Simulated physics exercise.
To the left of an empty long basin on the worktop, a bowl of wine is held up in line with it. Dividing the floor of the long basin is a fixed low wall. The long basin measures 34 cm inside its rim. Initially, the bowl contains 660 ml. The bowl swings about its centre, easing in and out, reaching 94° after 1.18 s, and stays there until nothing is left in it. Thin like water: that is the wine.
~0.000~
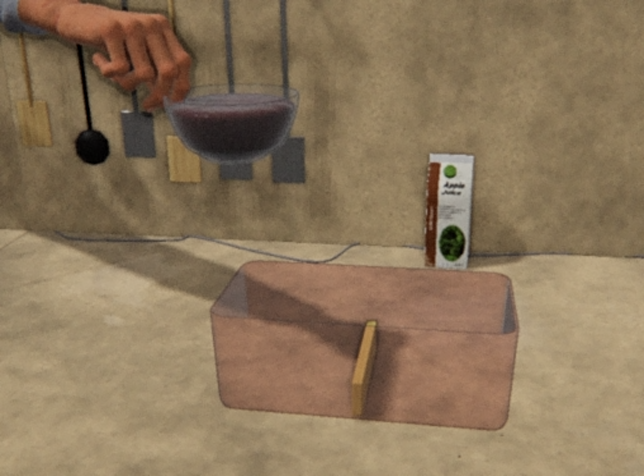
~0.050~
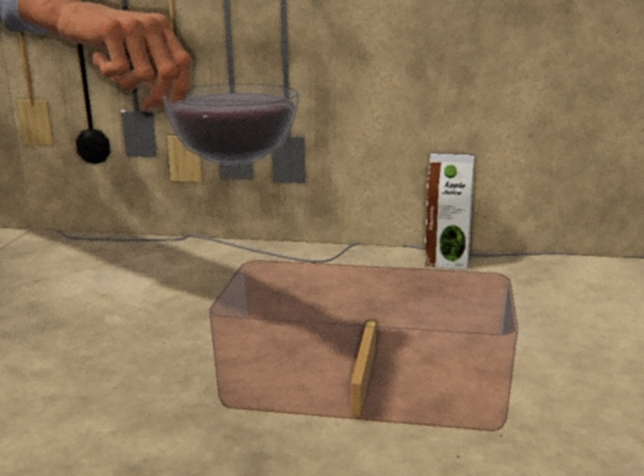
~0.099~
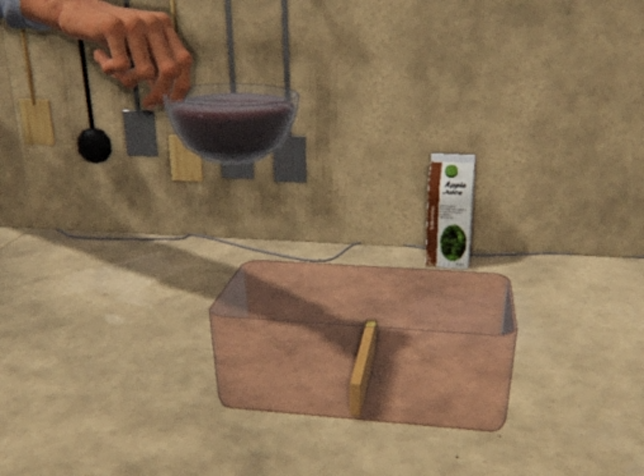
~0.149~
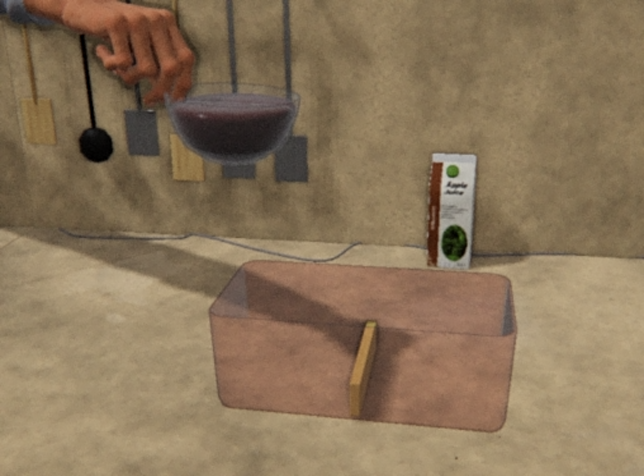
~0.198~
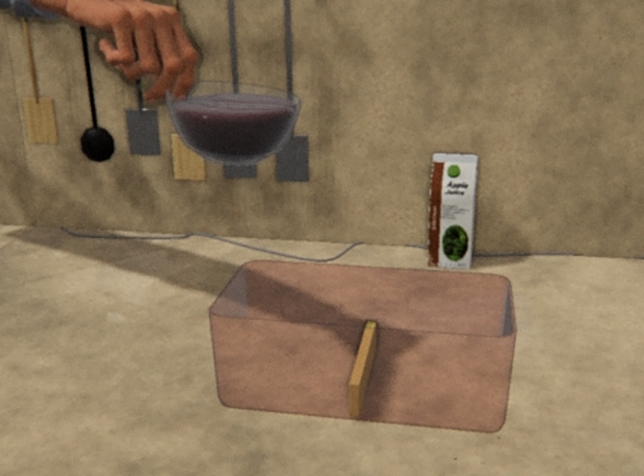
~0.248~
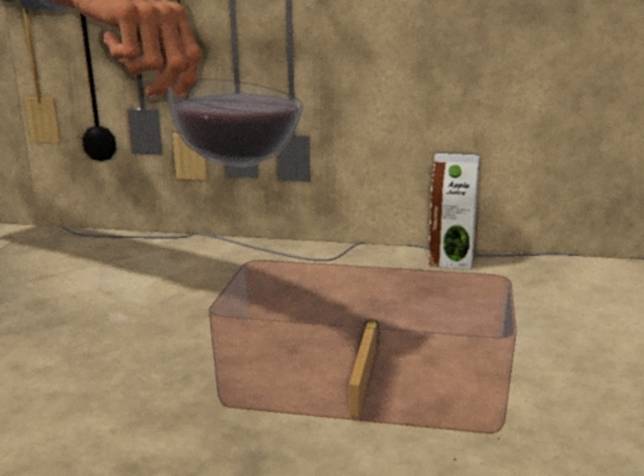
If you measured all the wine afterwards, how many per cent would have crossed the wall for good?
Around 63 per cent would have crossed.
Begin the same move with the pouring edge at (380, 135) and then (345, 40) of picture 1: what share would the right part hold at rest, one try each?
Some 95 and 90 per cent, in that order.
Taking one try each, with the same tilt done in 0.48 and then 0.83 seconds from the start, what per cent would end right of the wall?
Try 1: Approx. 40 %; try 2: Approx. 55 %.
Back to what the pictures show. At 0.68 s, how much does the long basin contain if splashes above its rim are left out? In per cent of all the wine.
Some 12 per cent.
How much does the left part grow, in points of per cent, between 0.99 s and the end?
It comes to near 18 per cent.
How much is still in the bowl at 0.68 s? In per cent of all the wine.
Near 52 in a hundred.
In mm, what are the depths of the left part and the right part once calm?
Left 10 mm, right 16 mm.
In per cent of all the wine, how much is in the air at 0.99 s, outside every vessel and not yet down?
About 16 percent.
By 0.68 s the tilt is 58° and 51 per cent is still to pour, 4 is left of the wall and 7 right of it.
By 0.99 s the tilt is 88° and 6 per cent is still to pour, 19 is left of the wall and 60 right of it.
By 1.32 s the tilt is 94° and 0 per cent is still to pour, 36 is left of the wall and 62 right of it.
By 1.68 s the tilt is 94° and 0 per cent is still to pour, 36 is left of the wall and 63 right of it.
At rest 36 per cent lies left of the wall, 63 right of it and 1 outside.
